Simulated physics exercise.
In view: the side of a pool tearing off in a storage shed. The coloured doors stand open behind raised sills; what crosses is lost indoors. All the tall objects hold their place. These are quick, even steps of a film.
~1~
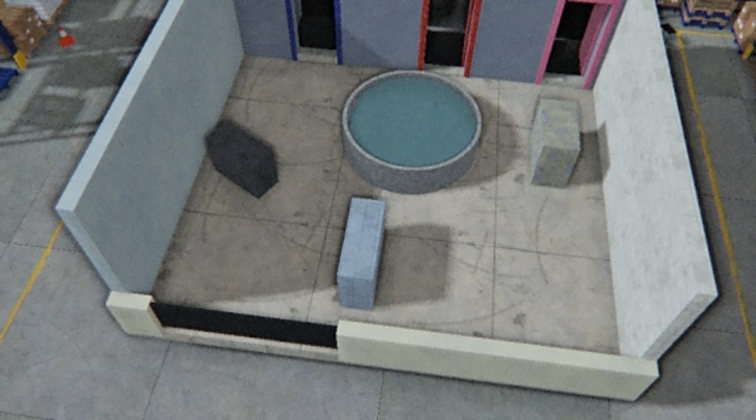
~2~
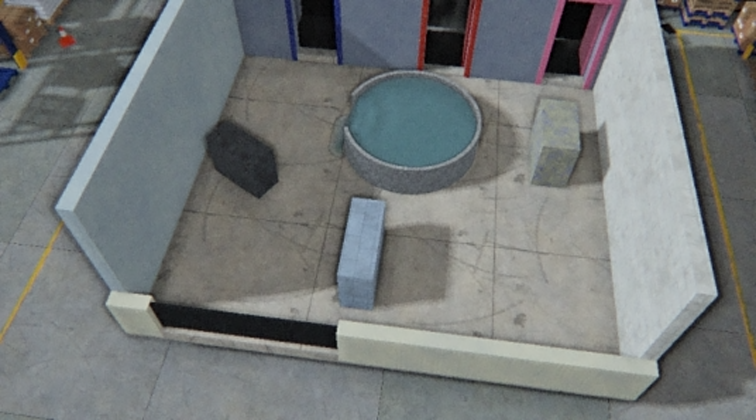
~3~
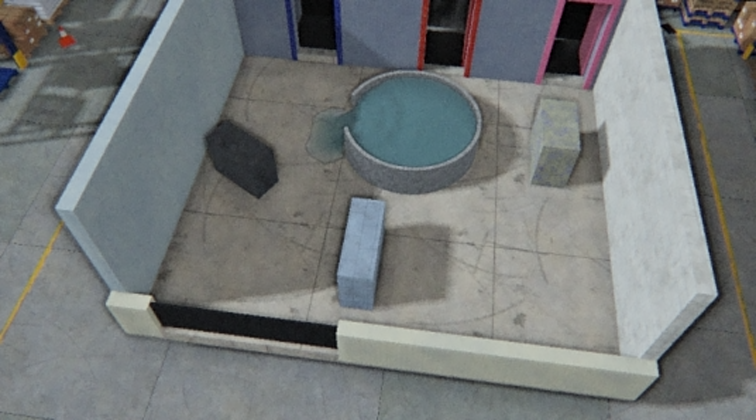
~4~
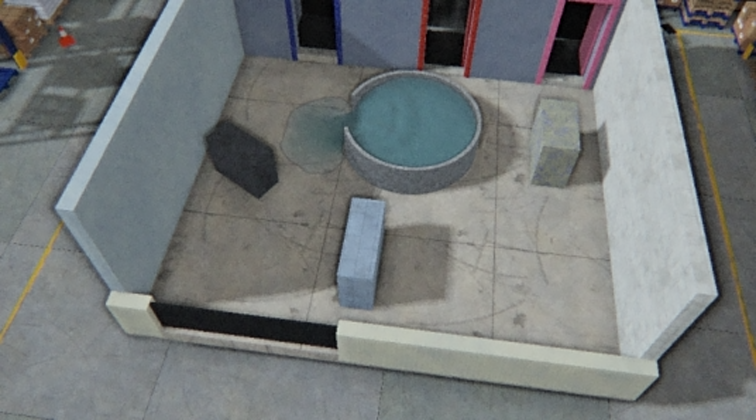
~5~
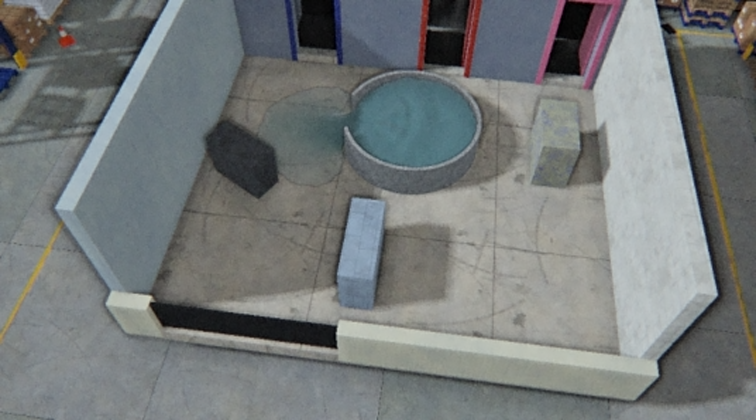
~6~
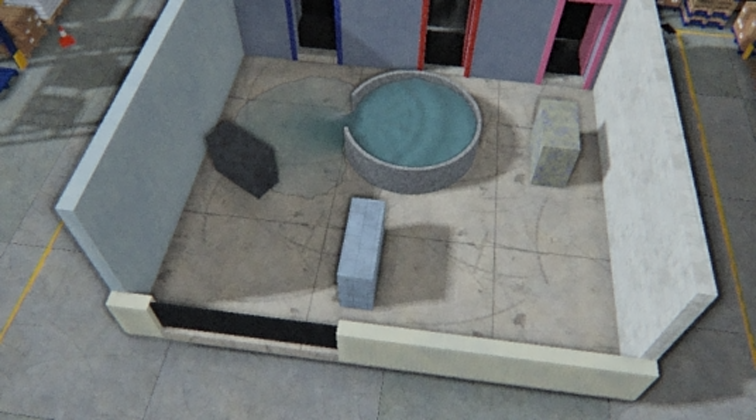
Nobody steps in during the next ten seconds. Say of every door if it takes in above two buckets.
One by one: The pink door admits no more than that; the blue door admits no more than that; the red door lets in a lot.
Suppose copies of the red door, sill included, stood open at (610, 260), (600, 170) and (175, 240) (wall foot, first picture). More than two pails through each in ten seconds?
In that order: Stays under, holds, lets less in.
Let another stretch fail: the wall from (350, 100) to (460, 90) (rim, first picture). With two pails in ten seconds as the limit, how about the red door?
The red one goes over.
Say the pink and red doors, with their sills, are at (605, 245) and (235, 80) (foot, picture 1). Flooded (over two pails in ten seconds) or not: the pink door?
Then: Pink stays under.
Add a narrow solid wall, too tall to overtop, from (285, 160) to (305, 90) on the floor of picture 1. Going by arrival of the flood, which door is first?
First comes the blue-painted one.
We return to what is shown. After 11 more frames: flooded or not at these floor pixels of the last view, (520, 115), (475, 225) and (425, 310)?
As listed: No water, dry, free of water.
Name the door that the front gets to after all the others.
Last comes the pink-painted one.
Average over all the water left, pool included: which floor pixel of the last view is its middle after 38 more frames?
Roughly at (341, 141).
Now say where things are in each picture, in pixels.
In the first frame, the pool at (412, 120) is whole and still.
In the second frame, the front is at (342, 156), out from the gap at (348, 127).
In the third frame, water pours out at (348, 129) and has run to (310, 148).
In the fourth frame, the front is at (285, 147), out from the gap at (348, 130).
In the fifth frame, water pours out at (348, 130) and has run to a hidden place.
In the sixth frame, water pours out at (348, 129) and has run to a hidden place.
A moment on, water covers 20 % of the floor; the pink door not reached, the blue door wet at the sill, nothing in, the red door not reached.
Next, water covers 25 % of the floor; the pink door not reached, the blue door wet at the sill, nothing in, the red door not reached.
Then, water covers 40 % of the floor; the pink door not reached, the blue door wet at the sill, nothing in, the red door not reached.
Later, water covers 60 % of the floor; the pink door wet at the sill, nothing in, the blue door wet at the sill, nothing in, the red door under two buckets in.
In the end, water covers 90 % of the floor; the pink door wet at the sill, nothing in, the blue door wet at the sill, nothing in, the red door over two buckets in.
